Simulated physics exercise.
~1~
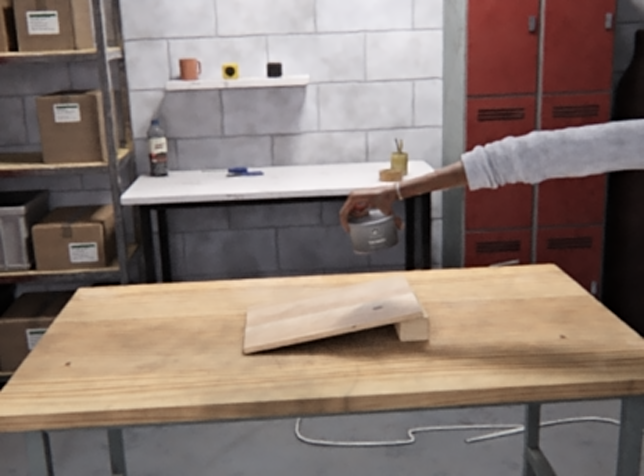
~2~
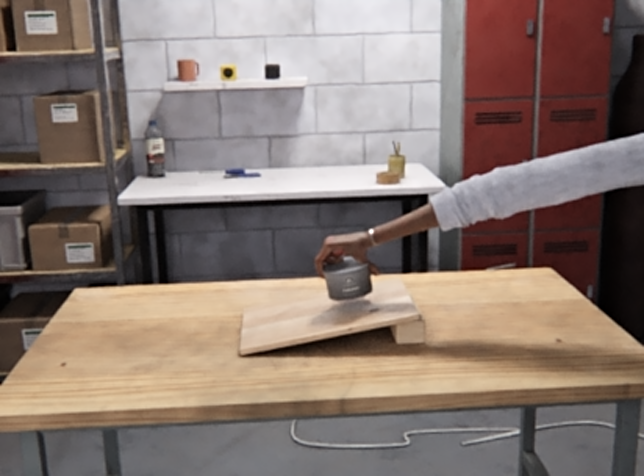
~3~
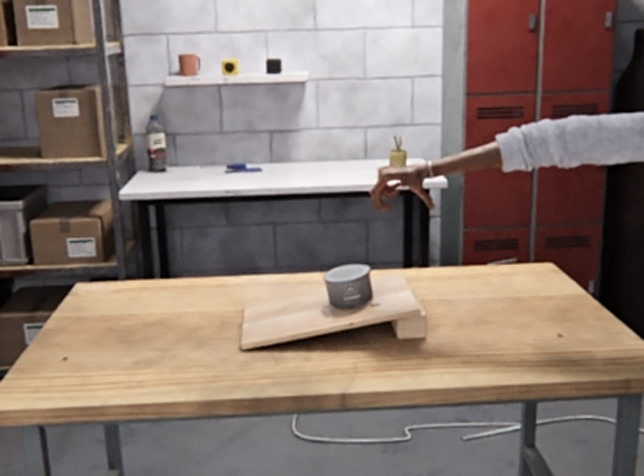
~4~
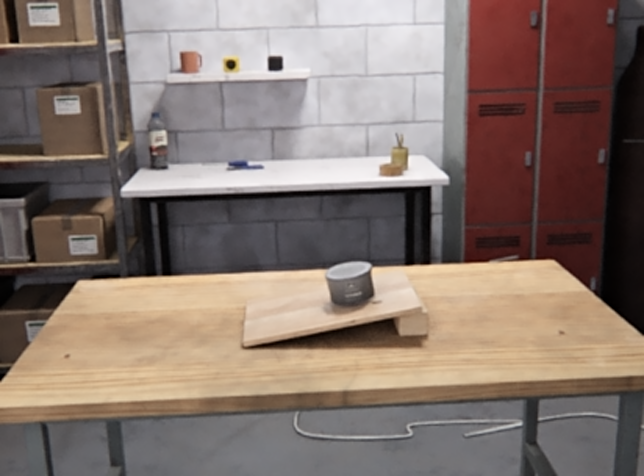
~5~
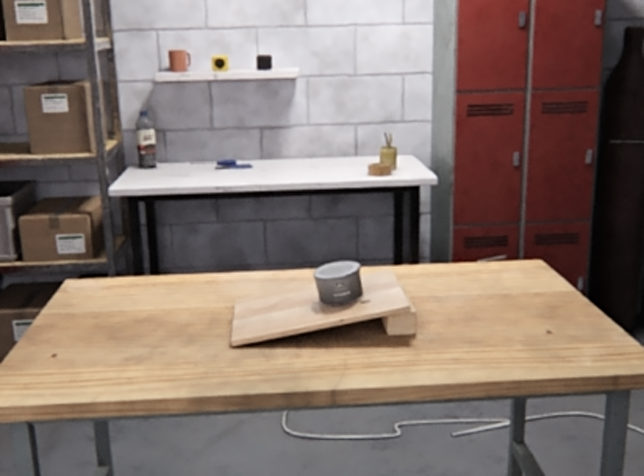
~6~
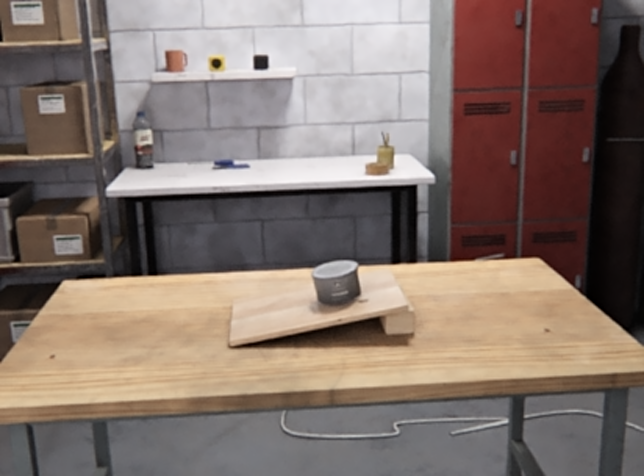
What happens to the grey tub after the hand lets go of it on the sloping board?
The grey tub stays at rest on the sloping board, right where the hand set it down.
